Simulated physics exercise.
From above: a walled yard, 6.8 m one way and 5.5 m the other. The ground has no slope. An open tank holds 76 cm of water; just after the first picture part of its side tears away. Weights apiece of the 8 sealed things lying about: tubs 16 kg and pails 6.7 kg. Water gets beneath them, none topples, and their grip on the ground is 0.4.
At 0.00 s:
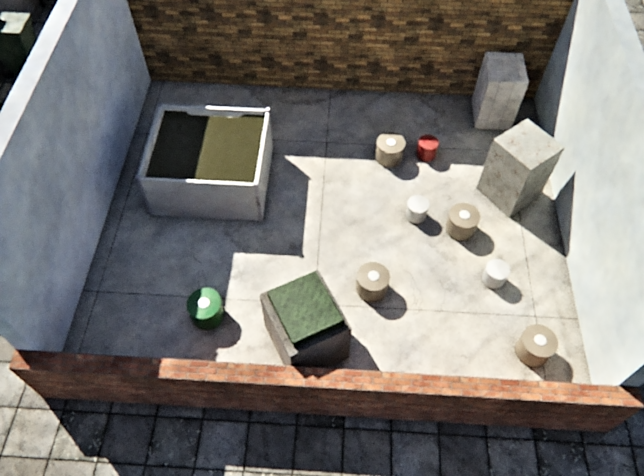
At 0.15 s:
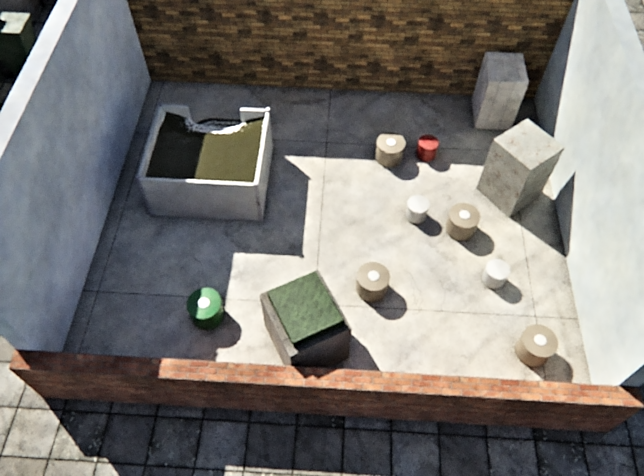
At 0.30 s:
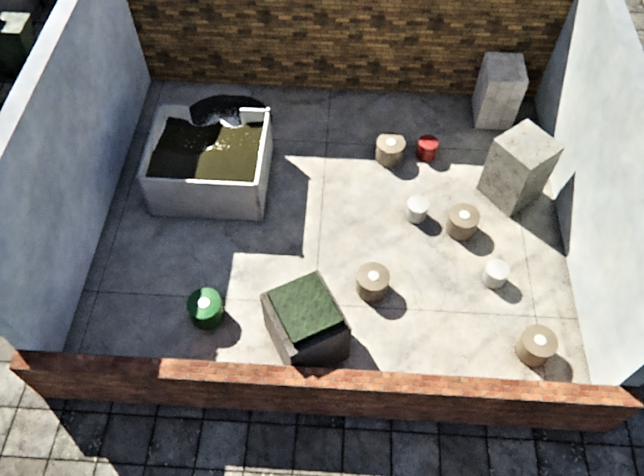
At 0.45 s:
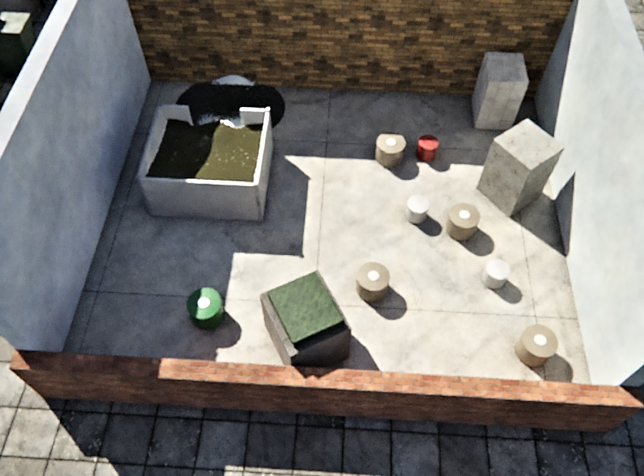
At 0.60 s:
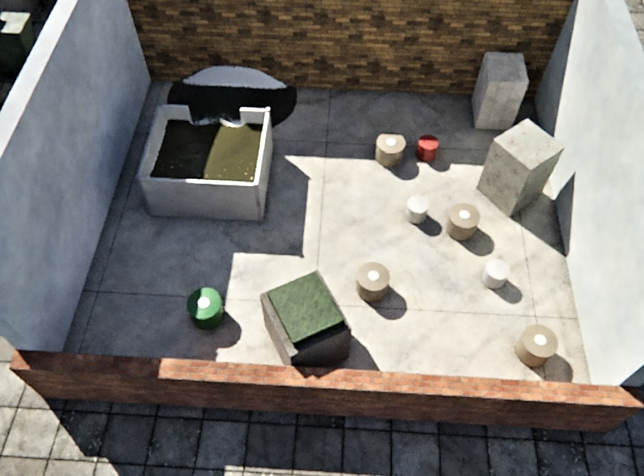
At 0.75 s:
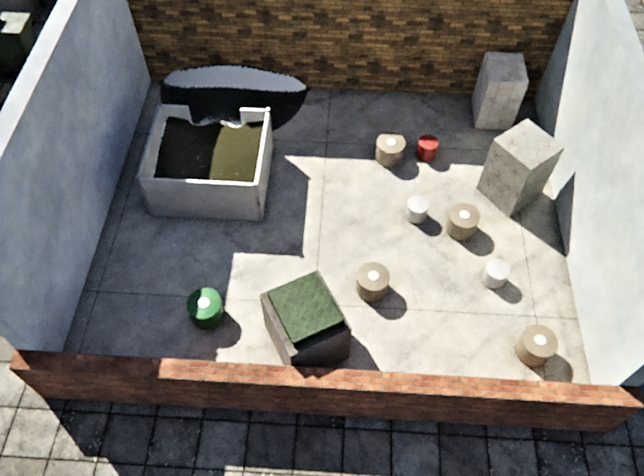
The clip opens on a walled yard seen from above, with an open tank of murky water and several small tubs and pails standing about. Part of the tank's back side breaks away, and water pours out behind it, spreading in a widening dark pool along the brick wall while the tubs and pails stay still.
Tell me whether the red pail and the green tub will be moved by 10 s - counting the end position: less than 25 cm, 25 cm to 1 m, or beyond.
The red pail slides a little; the green tub stays put.
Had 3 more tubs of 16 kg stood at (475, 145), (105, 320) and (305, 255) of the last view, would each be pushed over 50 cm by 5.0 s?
In that order: More, past it, less.
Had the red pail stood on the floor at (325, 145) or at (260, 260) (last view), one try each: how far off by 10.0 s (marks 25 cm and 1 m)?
In that order: It holds its place; it barely shifts.
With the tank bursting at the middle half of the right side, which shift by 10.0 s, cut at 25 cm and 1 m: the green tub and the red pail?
Then the green tub holds its place, the red pail gets carried off.
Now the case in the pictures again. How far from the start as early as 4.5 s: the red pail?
About 30 cm.
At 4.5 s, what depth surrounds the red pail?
Roughly 4 cm.
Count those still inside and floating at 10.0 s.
At that moment 0.
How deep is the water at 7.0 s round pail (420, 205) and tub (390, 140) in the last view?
Roughly 4 and 5 cm.
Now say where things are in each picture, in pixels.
In the first picture, the red pail at (429, 142), on the bottom; the green tub at (204, 303) rests on the ground; 2.2 m2 under water; 0 of 8 have shifted.
In the second picture, the red pail at (429, 142) rests on the ground; the green tub at (204, 303), on the bottom; water covers 2.8 m2; 0 of 8 have shifted.
In the third picture, the red pail at (429, 142), on the bottom; the green tub at (204, 303), on the bottom; 3.6 m2 under water; 0 of 8 have shifted.
In the fourth picture, the red pail at (429, 142), on the bottom; the green tub at (204, 303) rests on the ground; water covers 4.4 m2; 0 of 8 have shifted.
In the fifth picture, the red pail at (429, 142) rests on the ground; the green tub at (204, 303) rests on the ground; 4.8 m2 under water; 0 of 8 have shifted.
In the sixth picture, the red pail at (429, 142) rests on the ground; the green tub at (204, 303), on the bottom; water covers 5.1 m2; 0 of 8 have shifted.
After 2.0 s the red pail is near (429, 142), 0.0 m from its start, aground; the green tub is near (204, 303), 0.0 m from its start, aground; 0 afloat.
After 4.5 s the red pail is near (442, 155), 0.3 m from its start, aground; the green tub is near (204, 303), 0.0 m from its start, aground; 0 afloat.
After 7.0 s the red pail is near (441, 156), 0.3 m from its start, aground; the green tub is near (204, 303), 0.0 m from its start, aground; 0 afloat.
After 10.0 s the red pail is near (421, 175), 0.7 m from its start, aground; the green tub is near (204, 303), 0.0 m from its start, aground; 0 afloat.
